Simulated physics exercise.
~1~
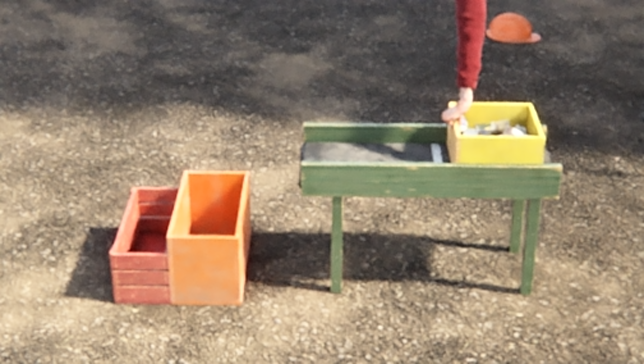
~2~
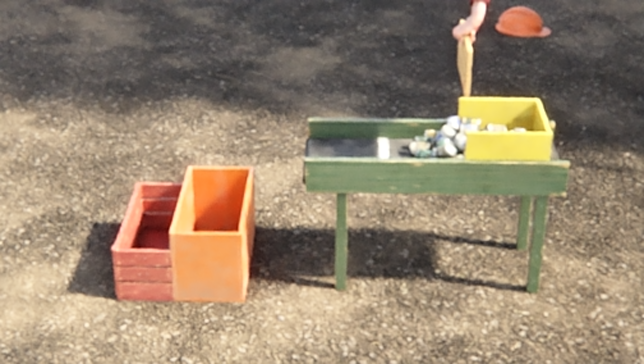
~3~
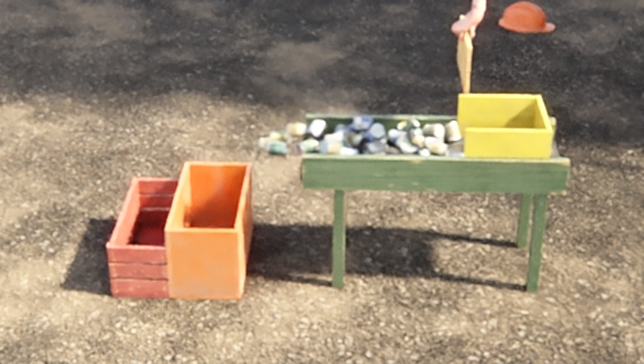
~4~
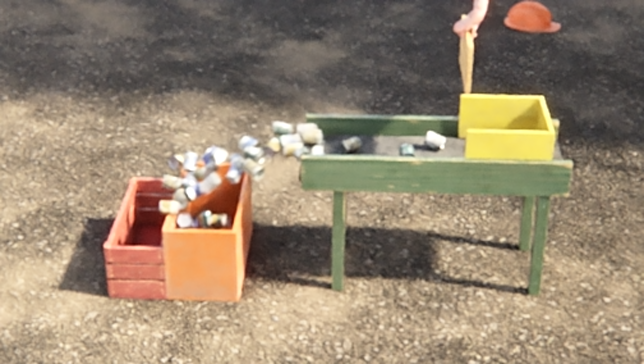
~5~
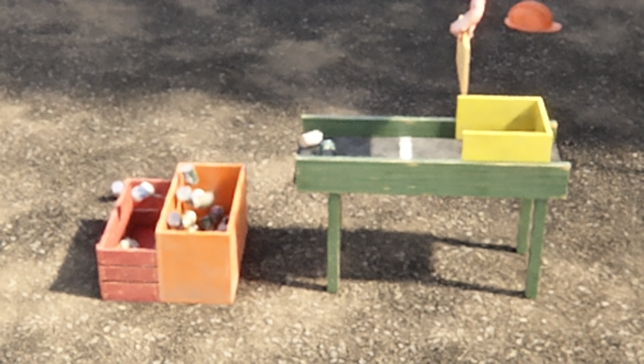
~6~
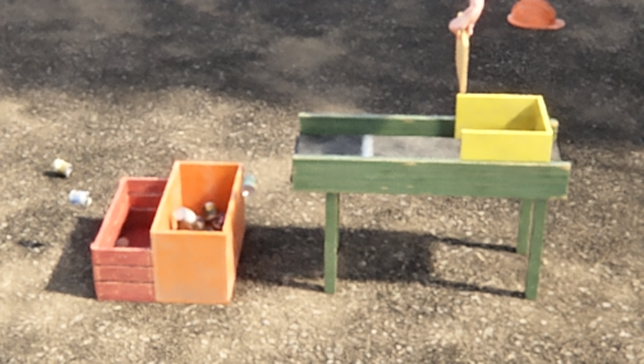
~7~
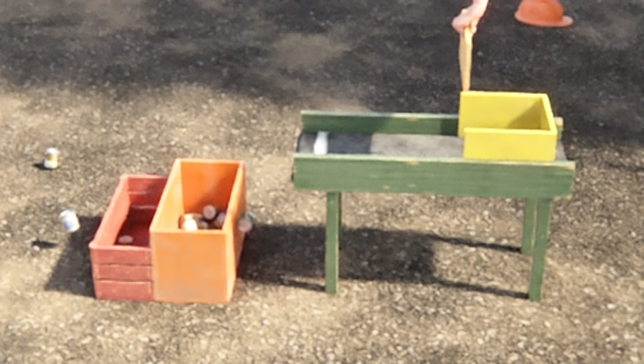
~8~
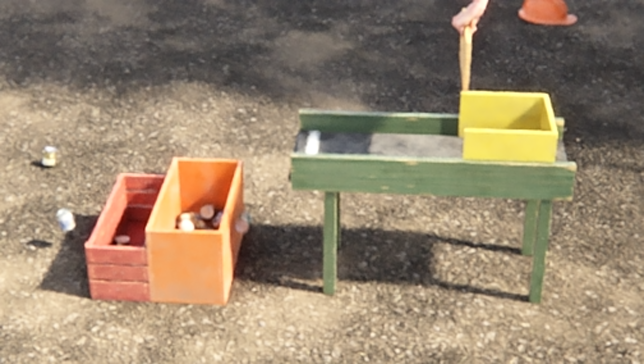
Small tins riding a green conveyor leftwards from a yellow pen and tumbling mostly into an orange tub, a few landing elsewhere.
